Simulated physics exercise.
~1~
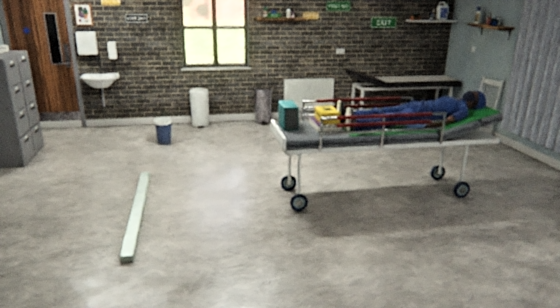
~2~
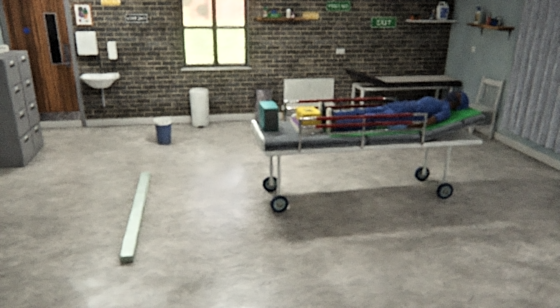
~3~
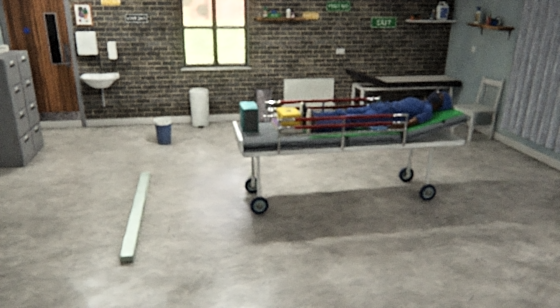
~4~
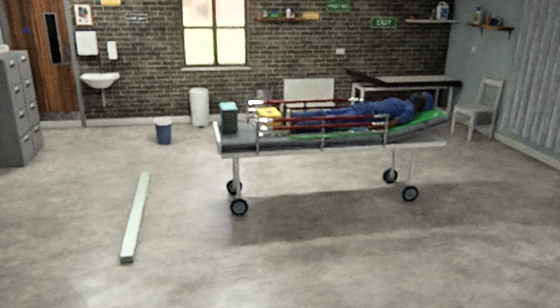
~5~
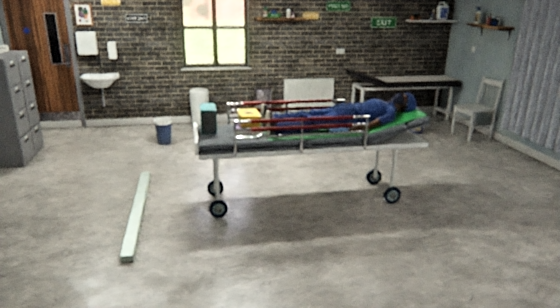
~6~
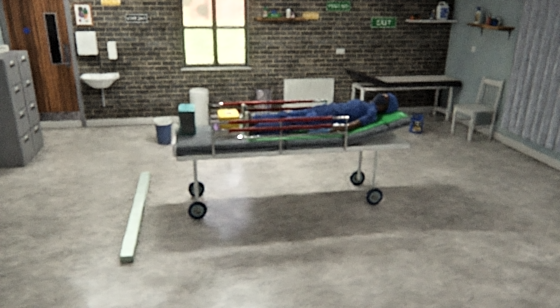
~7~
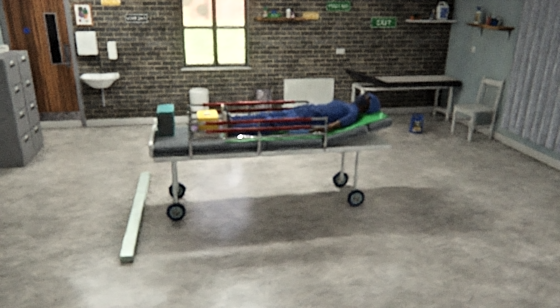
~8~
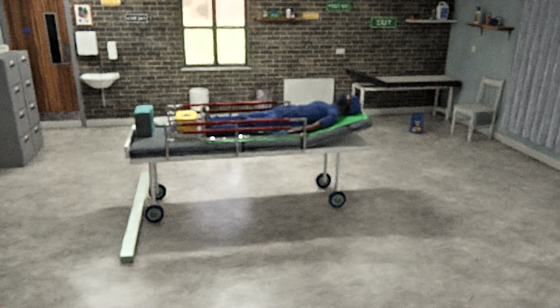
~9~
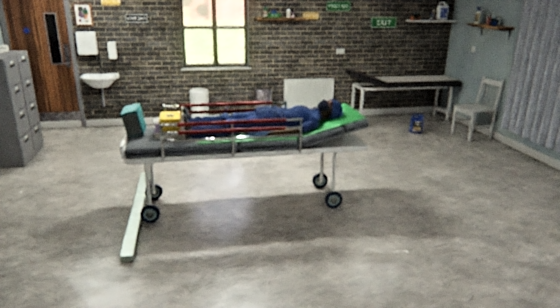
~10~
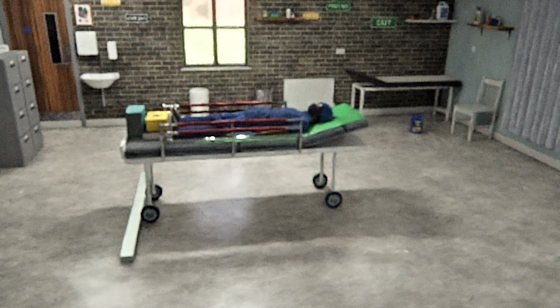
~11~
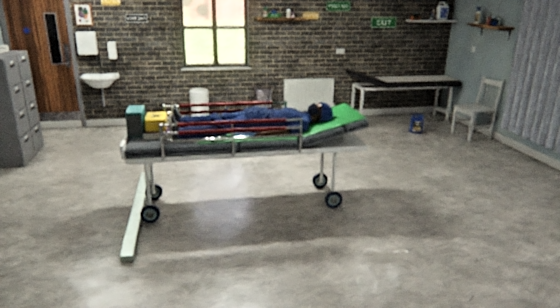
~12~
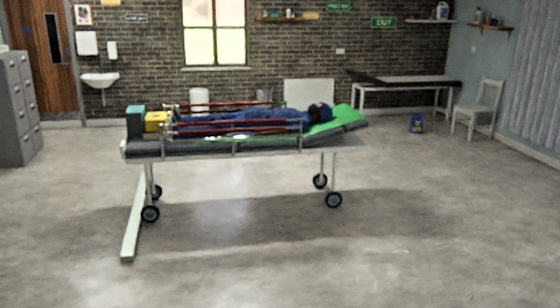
A trolley carrying a person rolls left, stops at a sill, and its load slides but stays aboard.
